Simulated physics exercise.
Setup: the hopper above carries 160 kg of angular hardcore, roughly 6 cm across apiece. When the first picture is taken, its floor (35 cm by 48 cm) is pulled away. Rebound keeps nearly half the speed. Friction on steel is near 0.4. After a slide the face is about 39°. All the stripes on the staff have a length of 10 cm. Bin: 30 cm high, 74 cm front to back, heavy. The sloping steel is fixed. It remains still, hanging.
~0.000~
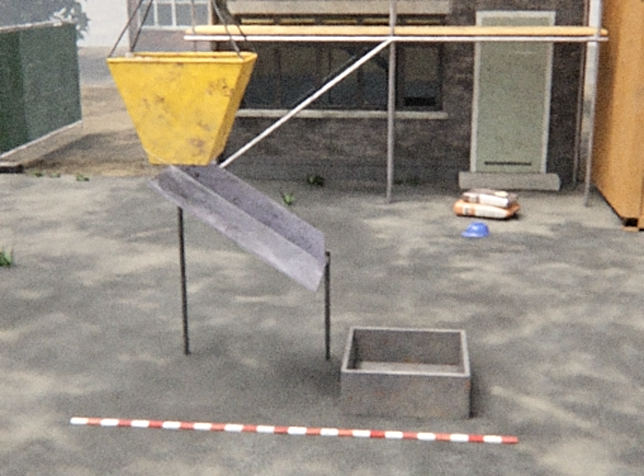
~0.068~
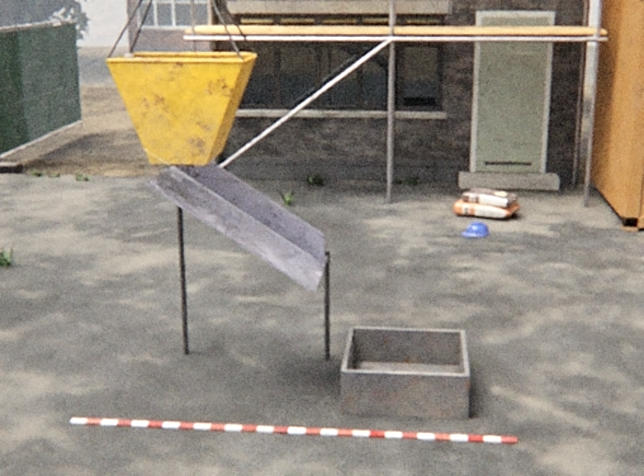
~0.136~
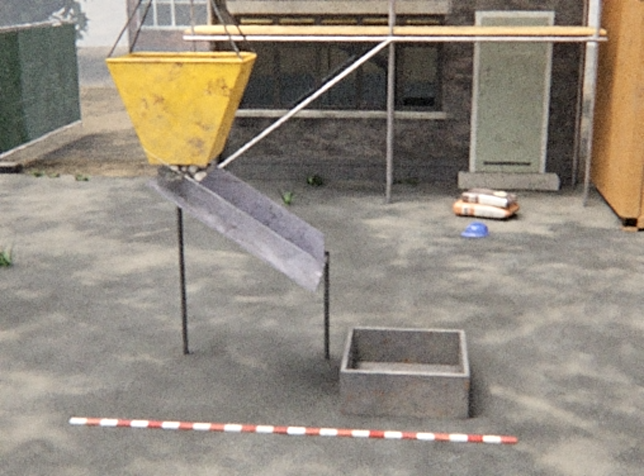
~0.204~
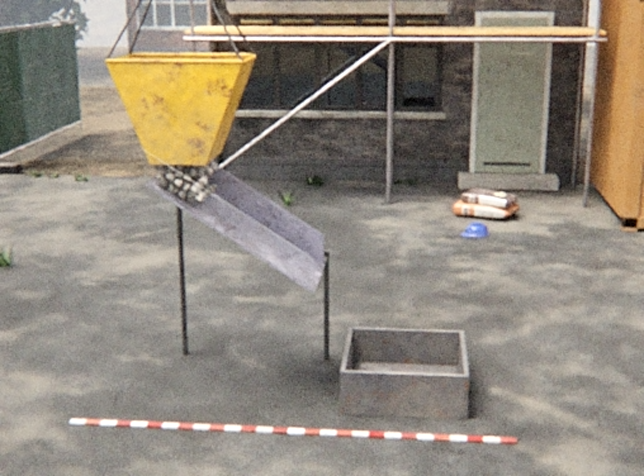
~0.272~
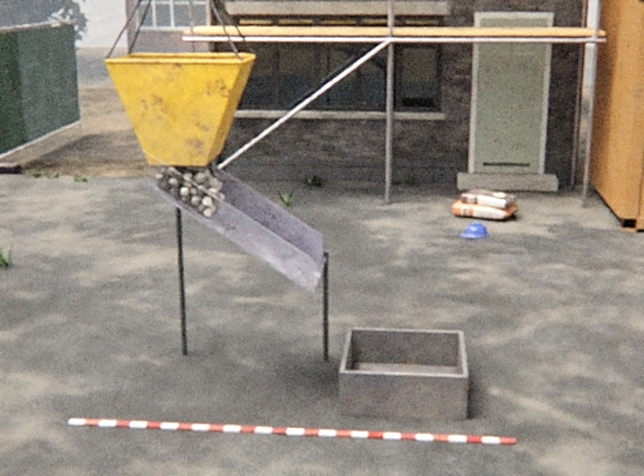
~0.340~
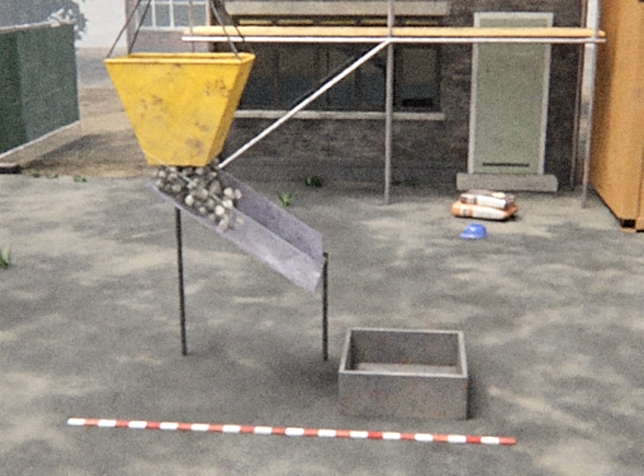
We see a yellow hopper hanging above a sloping metal chute, with an open grey box and a red-and-white staff on the ground. Pale stones emerge from the hopper's base, gather on the chute's upper end and creep down it rightward.
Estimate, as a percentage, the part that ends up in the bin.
I would say roughly 100 per cent.
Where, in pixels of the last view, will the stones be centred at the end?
Centre position approx (399, 371).
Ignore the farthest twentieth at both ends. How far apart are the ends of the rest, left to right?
I'd say close to 60 cm, left to right.
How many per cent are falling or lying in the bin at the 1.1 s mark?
At that moment: About 15 %.
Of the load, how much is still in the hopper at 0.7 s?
Around 45 per cent is yet inside.
After 0.7 s, 43 % in the hopper, 54 % on the steel, 2 % falling or lying left of the bin; the stones farthest right are at (340, 290).
After 1.1 s, 13 % in the hopper, 65 % on the steel, 8 % falling or lying left of the bin, 14 % falling or lying in the bin; the stones farthest right are at (448, 370).
After 1.7 s, 0 % in the hopper, 36 % on the steel, 8 % falling or lying left of the bin, 56 % falling or lying in the bin; the stones farthest right are at (455, 384).
After 2.6 s, 0 % in the hopper, 99 % falling or lying in the bin; the stones farthest right are at (455, 374).
After 4.5 s, 0 % in the hopper, 100 % in the bin; the stones farthest right are at (455, 377).
